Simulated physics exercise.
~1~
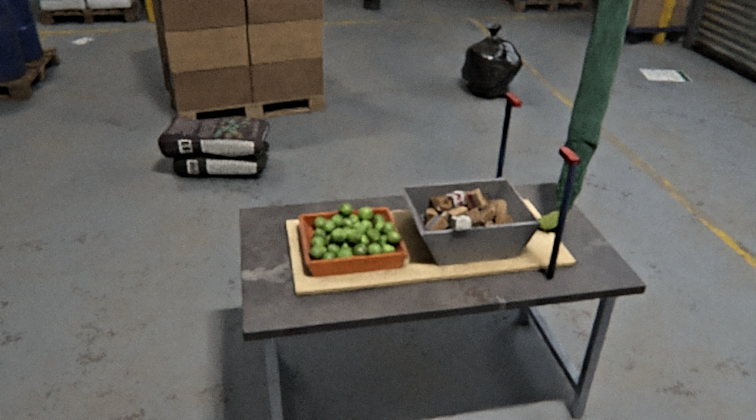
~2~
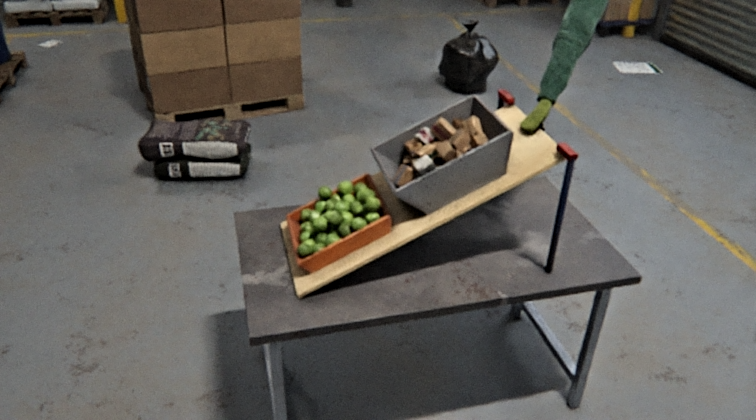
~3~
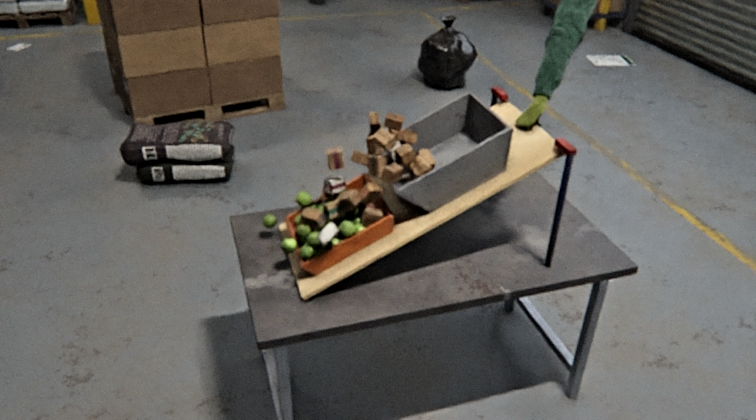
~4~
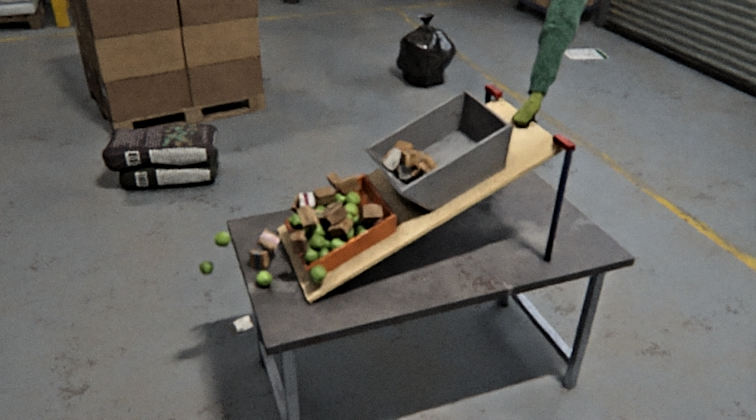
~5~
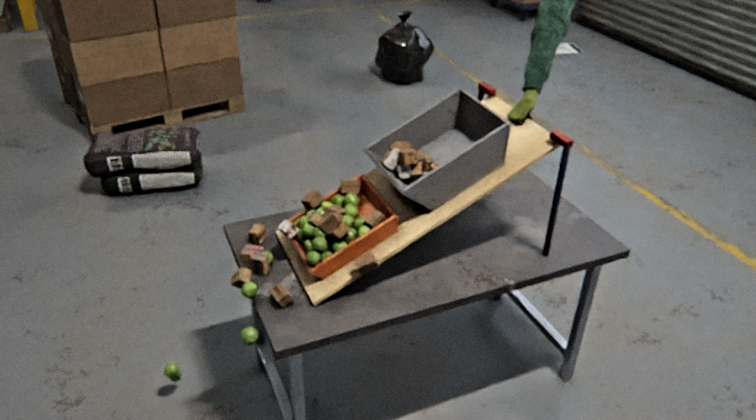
We see a green-sleeved, gloved arm raise one end of a board on a table until it stops at a slant, and many small brown blocks tumble from the grey container into and past the orange one, while a few green apples spill leftward off the table.
